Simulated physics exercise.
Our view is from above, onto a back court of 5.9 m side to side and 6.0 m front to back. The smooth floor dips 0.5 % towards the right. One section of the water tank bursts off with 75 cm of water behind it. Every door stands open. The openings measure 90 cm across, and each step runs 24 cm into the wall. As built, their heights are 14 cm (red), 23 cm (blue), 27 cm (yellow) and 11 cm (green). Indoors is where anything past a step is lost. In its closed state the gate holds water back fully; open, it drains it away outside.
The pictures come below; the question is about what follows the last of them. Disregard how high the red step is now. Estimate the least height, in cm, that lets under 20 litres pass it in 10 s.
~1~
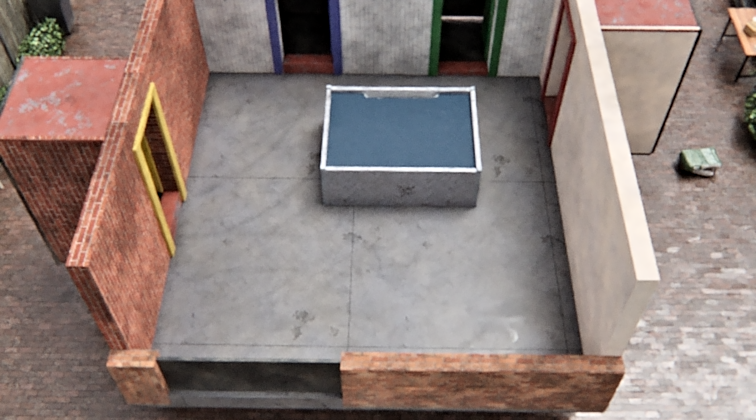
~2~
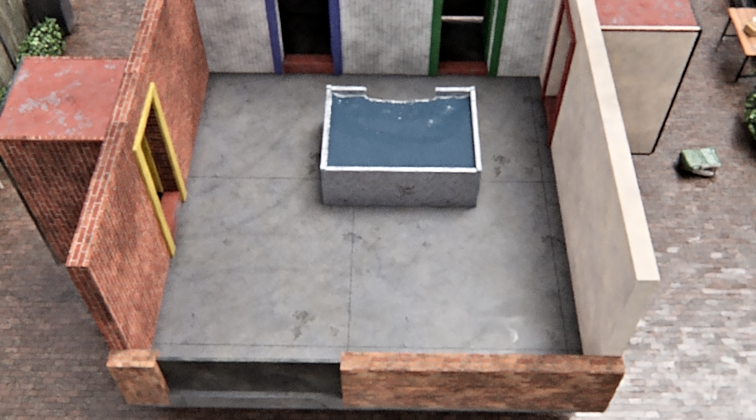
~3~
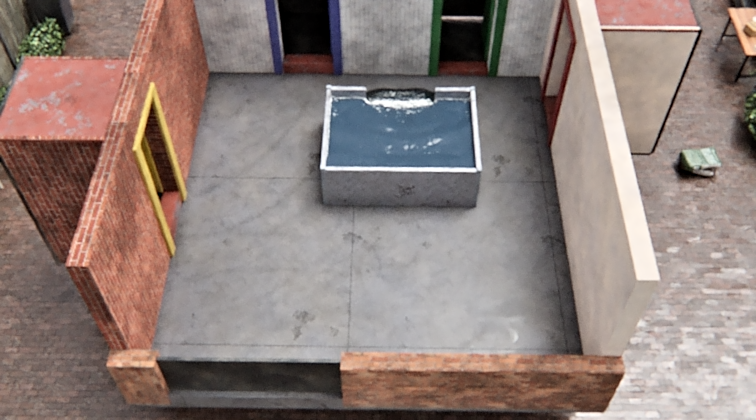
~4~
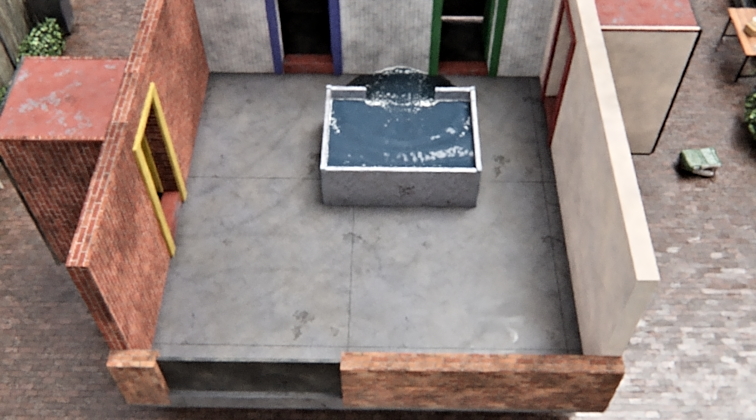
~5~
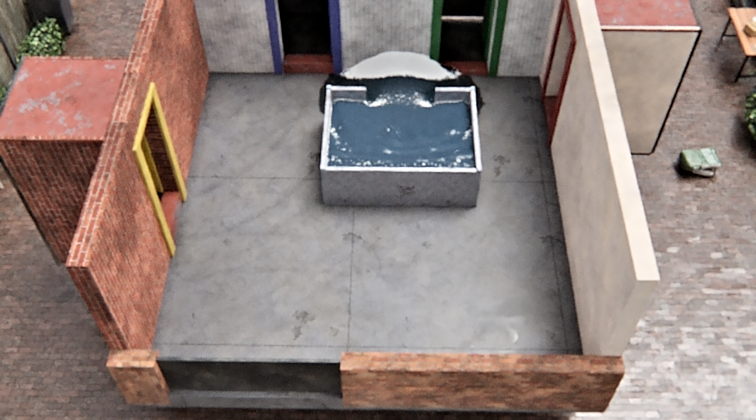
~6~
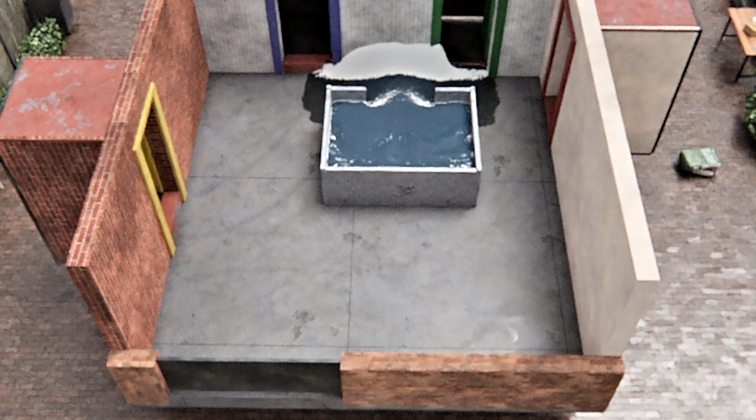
I would say 21 cm.
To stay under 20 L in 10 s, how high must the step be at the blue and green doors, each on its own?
About 10.5 cm at blue and 26 cm at green.
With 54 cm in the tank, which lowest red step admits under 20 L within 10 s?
Then a height close to 15 cm.
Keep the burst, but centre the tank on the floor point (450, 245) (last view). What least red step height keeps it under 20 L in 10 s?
It should be around 17 cm high.
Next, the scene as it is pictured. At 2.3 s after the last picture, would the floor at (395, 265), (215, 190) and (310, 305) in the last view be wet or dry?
Status: Clear / submerged / clear.
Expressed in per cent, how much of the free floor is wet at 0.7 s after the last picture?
Approximately 20 %.
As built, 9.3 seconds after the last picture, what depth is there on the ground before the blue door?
It stands about 4.0 centimetres deep.
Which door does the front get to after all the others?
The yellow one comes last.
Then, 0.7 s after the last picture water covers 20 % of the floor, deepest (53 cm) near (402, 83); it has not reached the red door.
Then, 2.3 s after the last picture water covers 50 % of the floor, deepest (33 cm) near (402, 83); 20 cm at the red door, 42 litres in over its 14 cm step.
Then, 9.3 s after the last picture water covers 100 % of the floor, deepest (16 cm) near (548, 262); 8 cm at the red door, 87 litres in over its 14 cm step.
At the red door as built, the water peaked near 23 cm, 1.7 s after the last picture.
Run again over the same 10 s with other heights there, 40 litres in over 18 cm, 8 litres over 24.5 cm. The limit of 20 litres is kept from about 21 cm up.
